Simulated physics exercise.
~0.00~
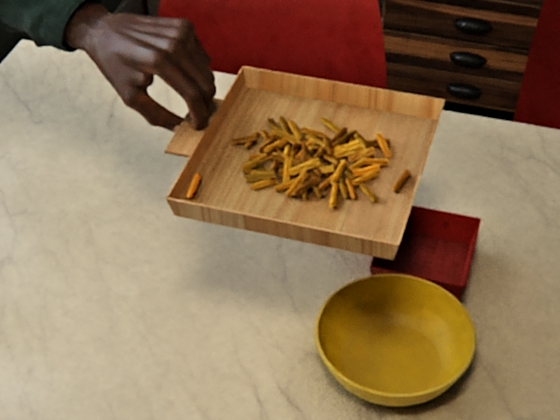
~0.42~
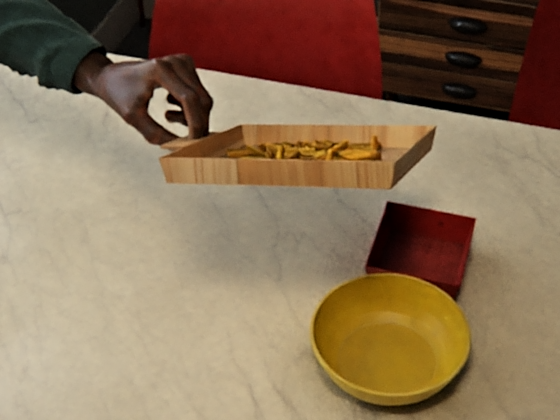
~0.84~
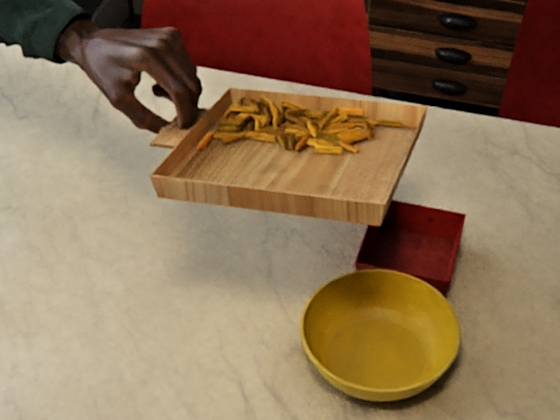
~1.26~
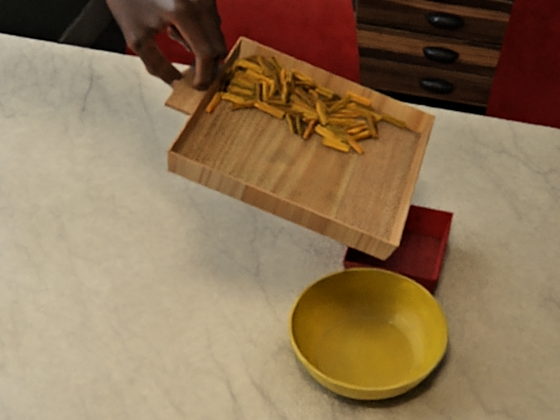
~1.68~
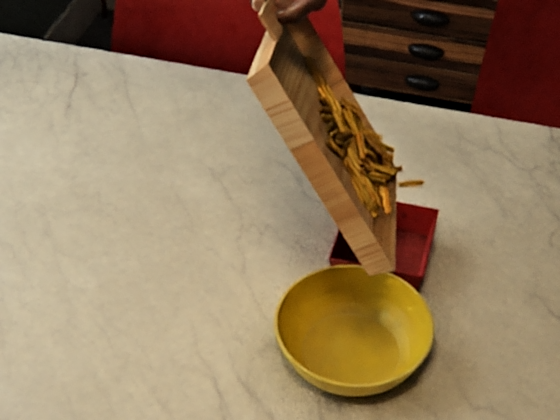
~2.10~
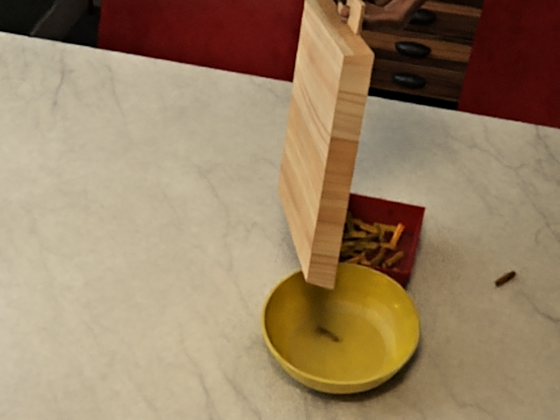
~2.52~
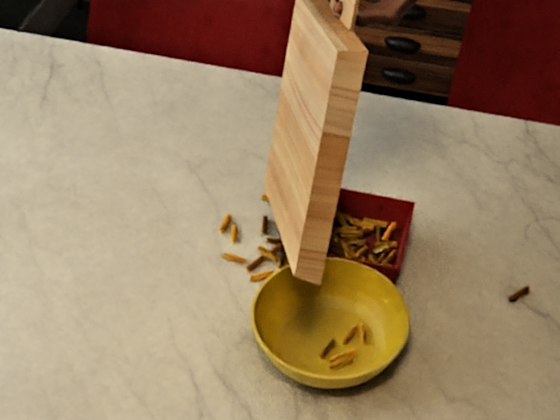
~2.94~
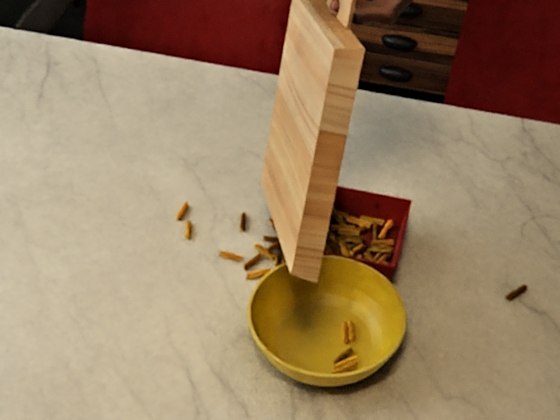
A pale marbled tabletop is seen from above at an angle, with red chairs and a dark-handled wooden drawer unit behind it. A hand in a dark green sleeve holds a square wooden tray of short yellow and brown pasta pieces above a red tin and a yellow bowl in front of it. The tray tips, levels out, then tilts steeply down to the right as the view drifts slightly right. The pasta slides off in a rush. Most lands in the red tin, while many pieces scatter on the table and a few settle in the bowl beneath the upended, empty tray.
